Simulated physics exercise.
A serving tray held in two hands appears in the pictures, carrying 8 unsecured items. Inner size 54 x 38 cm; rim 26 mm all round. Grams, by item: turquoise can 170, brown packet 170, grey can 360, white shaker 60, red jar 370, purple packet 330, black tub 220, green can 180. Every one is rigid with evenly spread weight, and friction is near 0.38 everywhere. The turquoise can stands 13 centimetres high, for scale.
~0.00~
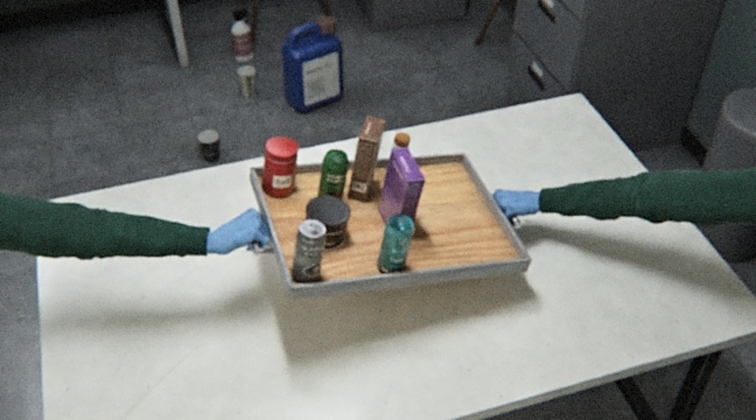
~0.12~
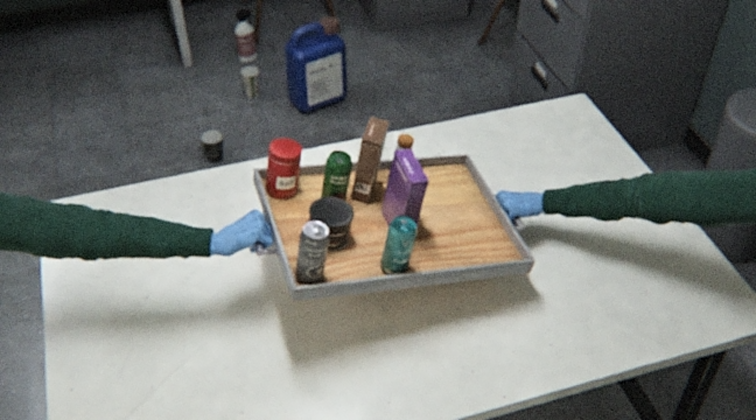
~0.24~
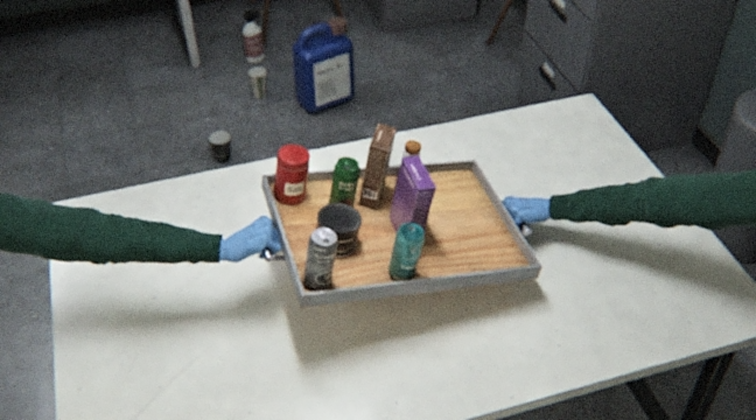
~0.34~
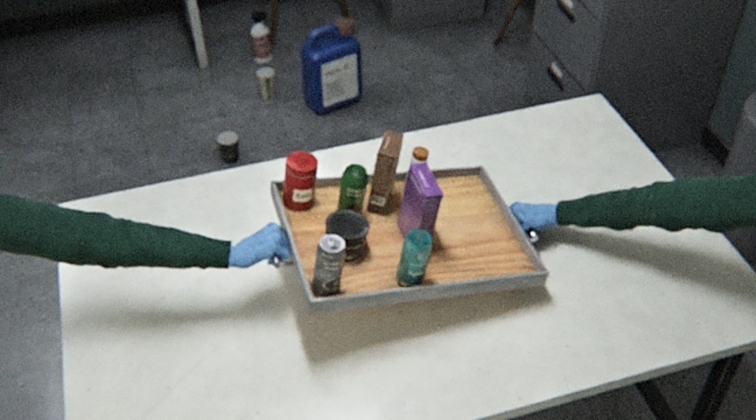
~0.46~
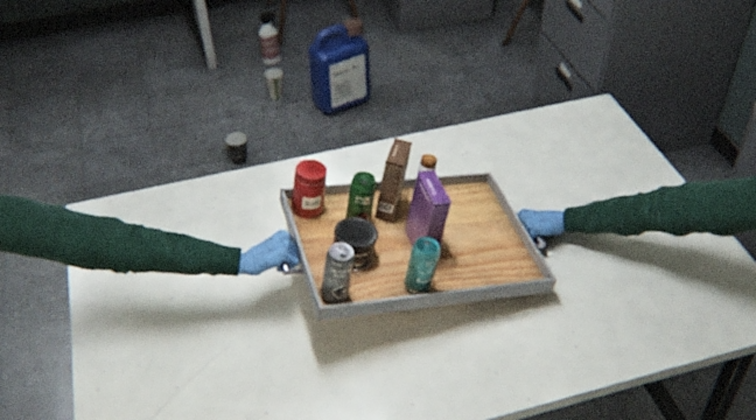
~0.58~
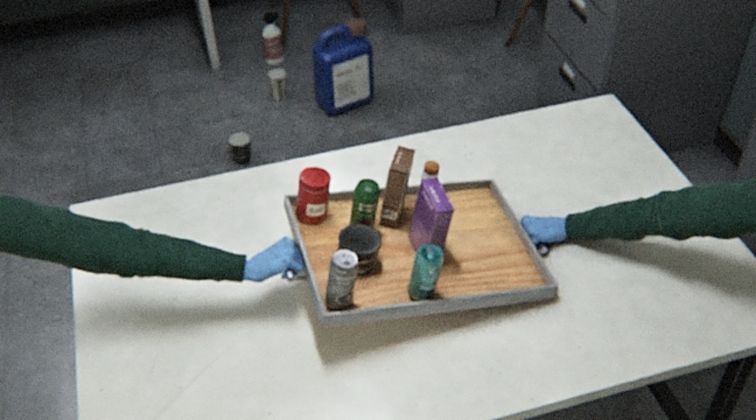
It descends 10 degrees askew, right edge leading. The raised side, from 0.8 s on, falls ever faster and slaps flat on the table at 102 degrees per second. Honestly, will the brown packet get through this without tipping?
No, oh, that one pitches over, sadly.
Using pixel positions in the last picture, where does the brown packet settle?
Around pixel (351, 215).
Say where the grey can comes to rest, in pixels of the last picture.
Roughly pixel (335, 313).
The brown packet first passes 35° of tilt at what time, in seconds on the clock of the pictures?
Answer: About 1.5 s.
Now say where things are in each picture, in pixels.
In the first frame, right edge 9 cm above the table; brown packet (366, 159); turquoise can (395, 246).
In the second frame, right edge 9 cm above the table; red jar (283, 169).
In the third frame, right edge 7 cm above the table; purple packet (411, 203); black tub (337, 230).
In the fourth frame, right edge 5 cm above the table; green can (352, 194); turquoise can (414, 260).
In the fifth frame, right edge 3 cm above the table; grey can (338, 274).
In the sixth frame, right edge 1 cm above the table; brown packet (397, 188); red jar (313, 196).
By 0.98 s, right edge on the table, tray at 1°; brown packet rocked 5° off its seat near (392, 206); purple packet rocked 8° off its seat.
By 1.28 s, tray flat on the table; brown packet rocked 16° off its seat near (378, 206); purple packet rocked 10° off its seat.
By 1.58 s, tray flat on the table; brown packet rocked 54° off its seat near (357, 207); purple packet rocked 4° off its seat.
By 2.28 s, tray flat on the table; brown packet on its side near (351, 215).
When it is over (3.2 s), lying over on the tray, brown packet; the other 7 within 5 cm of the start. In the last view, brown packet near (351, 215).
